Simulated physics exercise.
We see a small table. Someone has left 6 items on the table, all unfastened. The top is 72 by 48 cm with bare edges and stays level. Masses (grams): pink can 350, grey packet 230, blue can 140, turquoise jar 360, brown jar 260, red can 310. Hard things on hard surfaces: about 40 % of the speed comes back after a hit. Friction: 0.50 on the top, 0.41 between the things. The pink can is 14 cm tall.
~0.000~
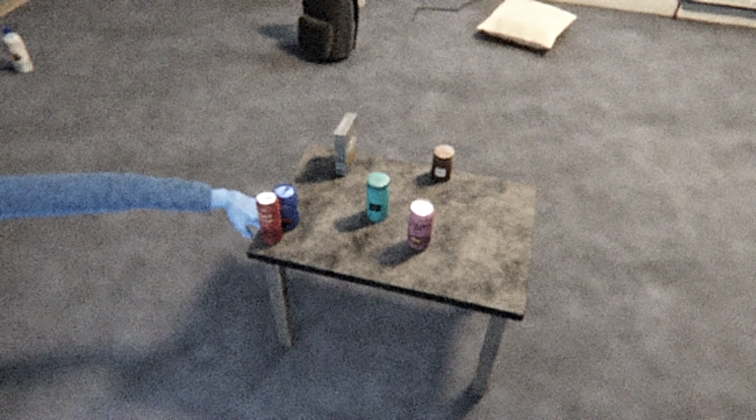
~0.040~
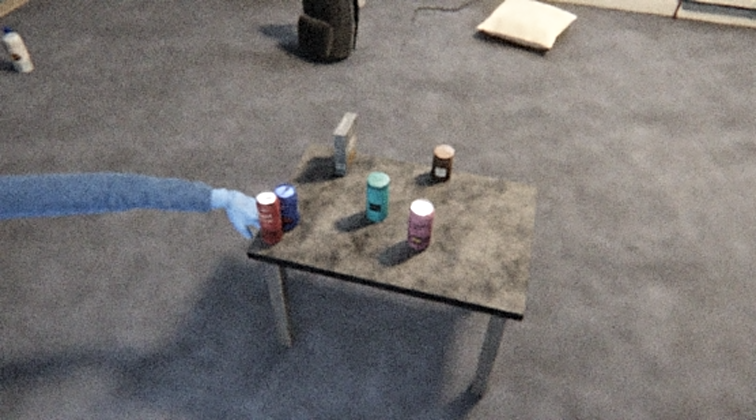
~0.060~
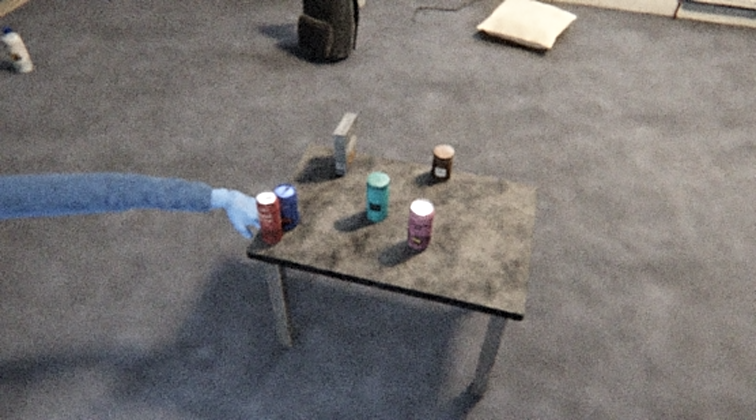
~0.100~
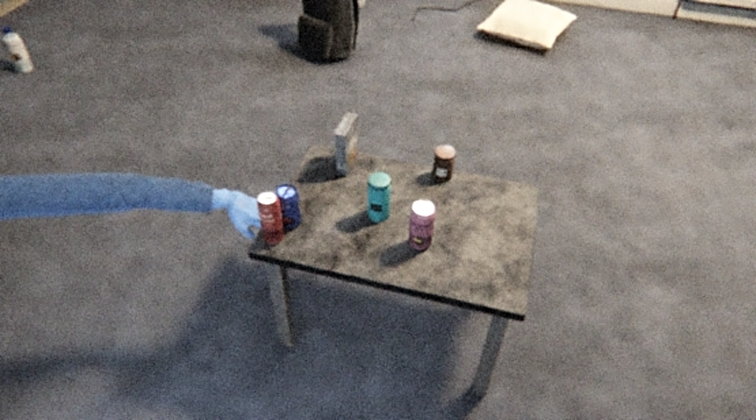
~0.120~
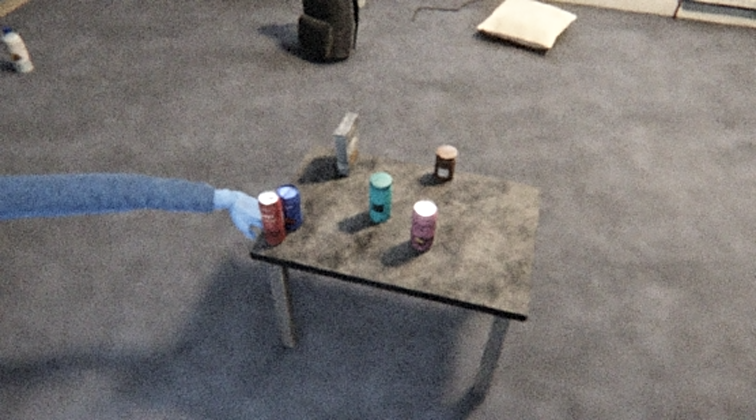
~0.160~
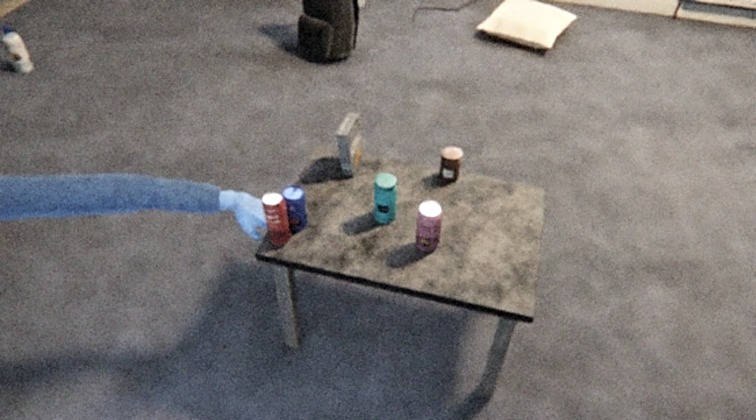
To begin with, a blue-sleeved arm reaches in from the left, its gloved hand at a red can on a small table that also holds blue and pink cans, two jars and a grey packet. Everything stays nearly still, then the table shifts slightly right, carrying the items along with it.
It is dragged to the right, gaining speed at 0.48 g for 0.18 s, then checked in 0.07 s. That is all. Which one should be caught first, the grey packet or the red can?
Of the two named, the former: The grey packet.
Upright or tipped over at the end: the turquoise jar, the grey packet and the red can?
The turquoise jar tips over; the grey packet falls over; the red can topples.
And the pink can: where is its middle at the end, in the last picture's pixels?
At about (510, 254).
By 0.36 s, table along by 11 cm; grey packet tilted 65° near (364, 155); red can tilted 9° near (314, 227); pink can tilted 24°.
By 0.46 s, table along by 11 cm; grey packet on its side near (363, 160); red can tilted 33° near (326, 230); pink can tilted 58°.
By 0.56 s, table along by 11 cm; red can tilted 68° near (343, 240); grey packet on its side near (363, 163); pink can on its side.
By 0.66 s, table along by 11 cm; red can on its side near (353, 247); grey packet on its side near (363, 163); pink can on its side.
When it is over (1.2 s), lying over on the table, pink can, grey packet, blue can, turquoise jar and red can; brown jar within 5 cm of the start. End places, in pixels of the last picture, grey packet near (363, 163), red can near (355, 250). Grey packet went at 0.28 s; red can went at 0.48 s.
